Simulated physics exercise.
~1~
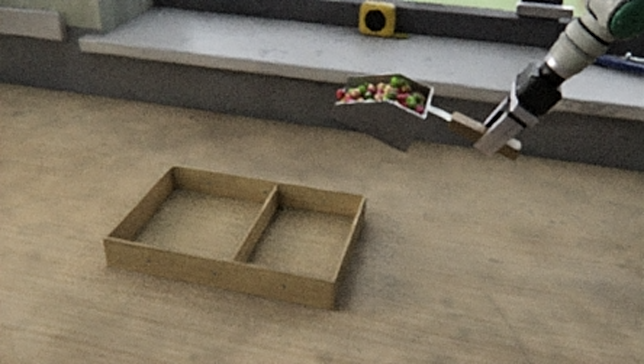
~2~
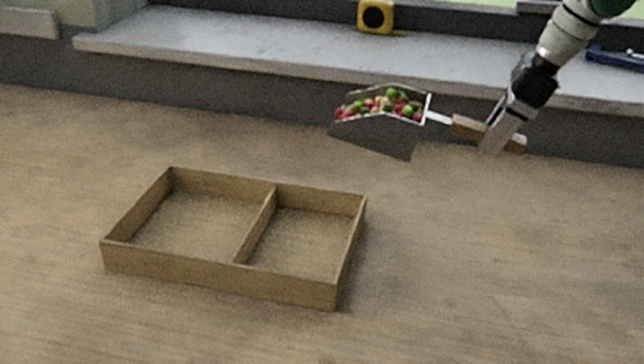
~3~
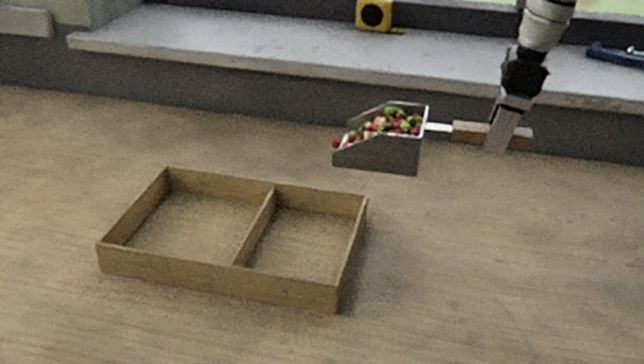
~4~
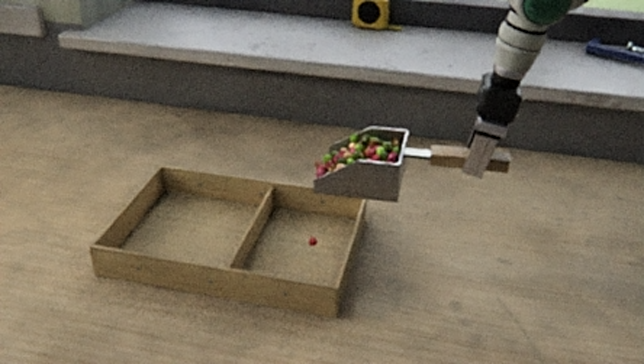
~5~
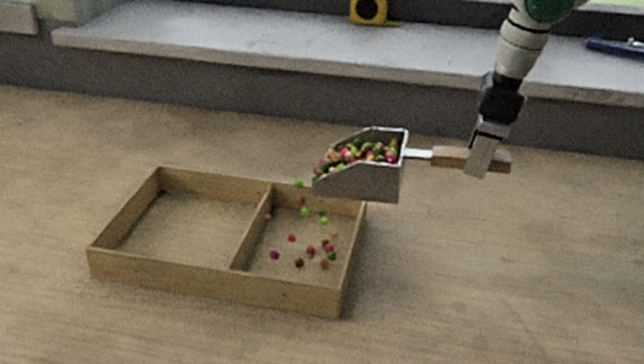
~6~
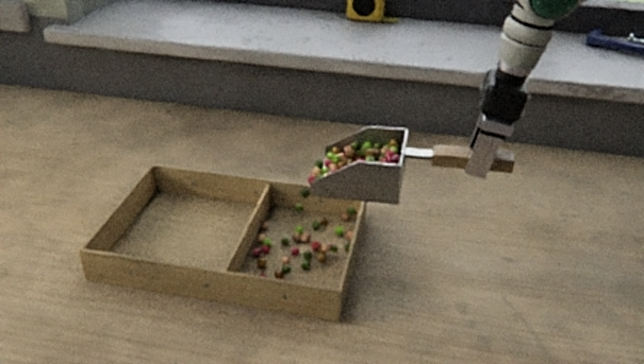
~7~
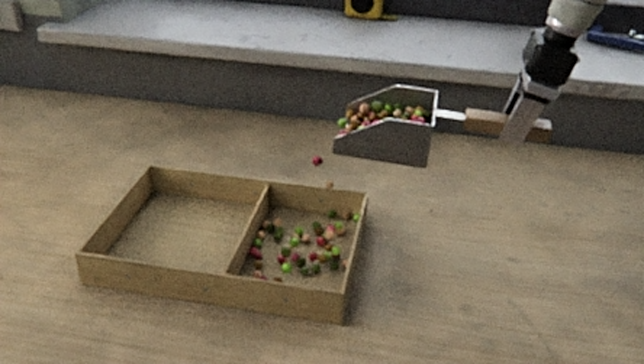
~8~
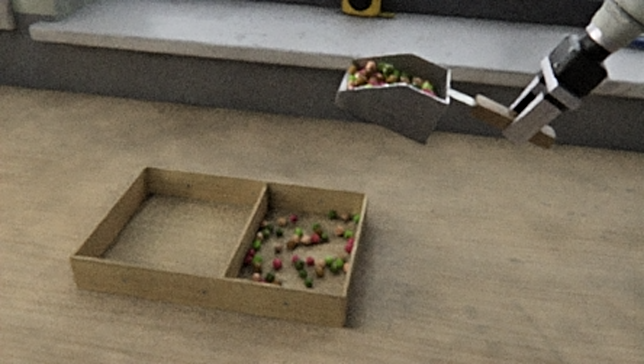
The clip opens with a robot arm holding a metal scoop heaped with small red and green round sweets above a wooden table, near a two-part wooden tray. The arm lowers the scoop and levels it, bringing its open front over the tray's right-hand section. One red sweet drops in, then more tumble over the front edge and scatter across that section. The arm then draws the scoop up and to the right, tipping it back as a last red sweet falls. It ends raised, still holding many sweets, while the left section stays empty.
